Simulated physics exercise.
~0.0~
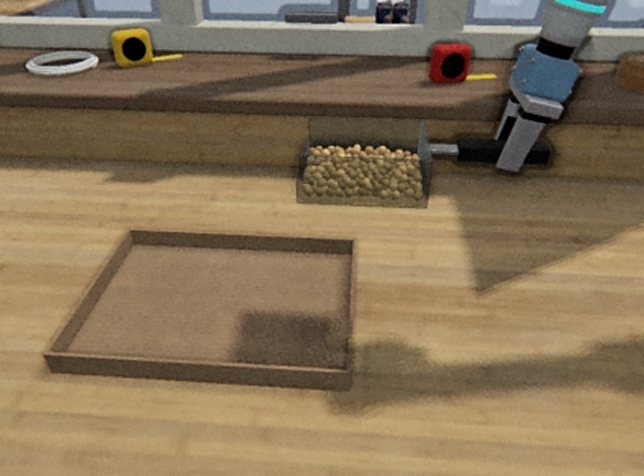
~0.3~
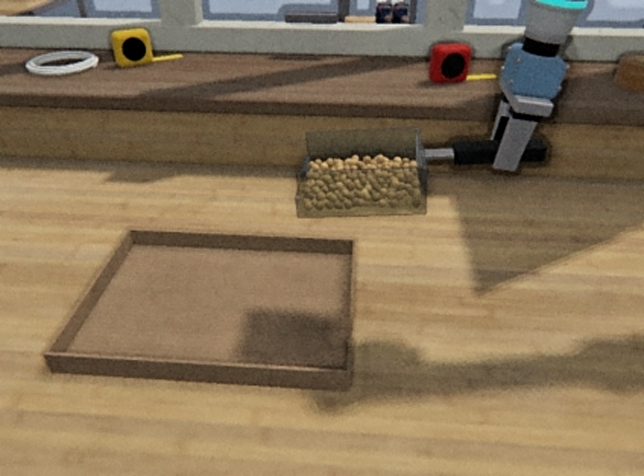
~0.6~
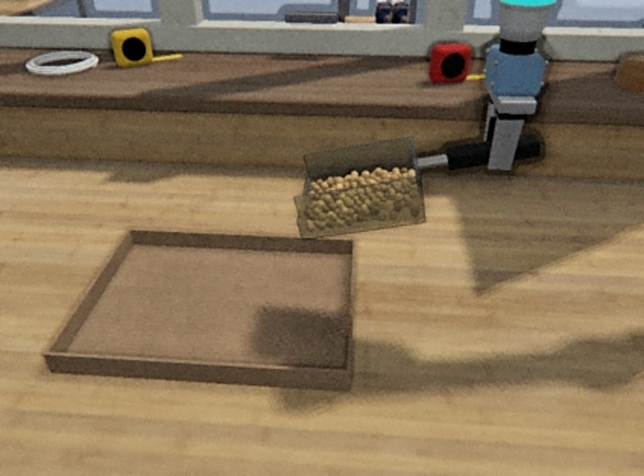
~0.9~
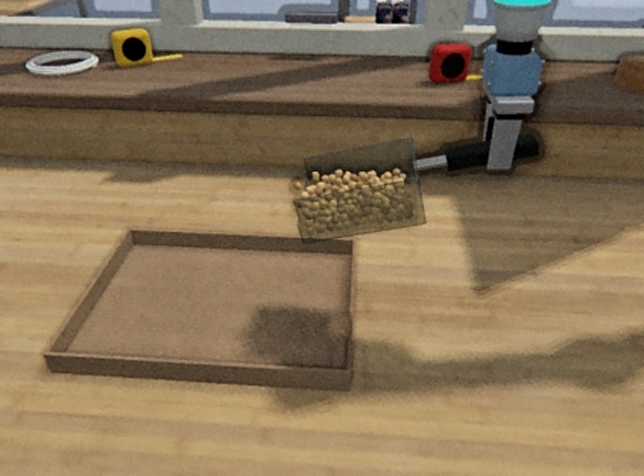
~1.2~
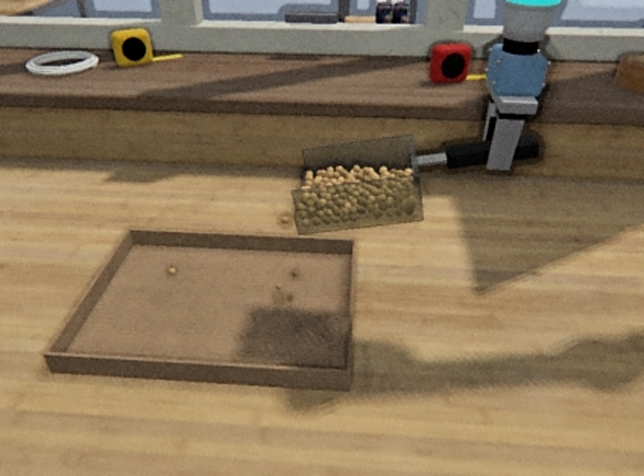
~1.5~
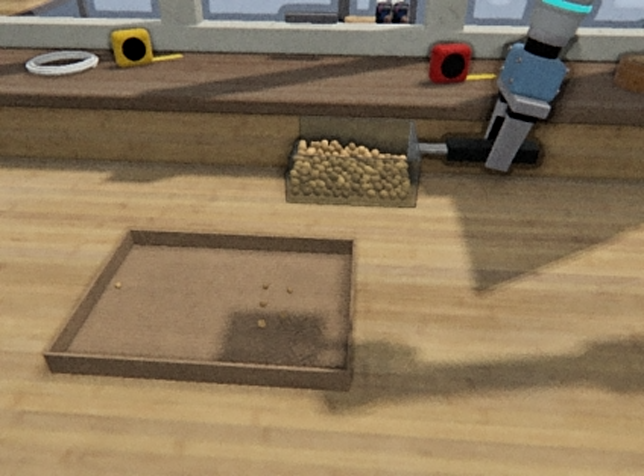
Robot gripper tilting a clear box of chickpeas toward a brown tray, spilling a few into it, then levelling the still-full box.
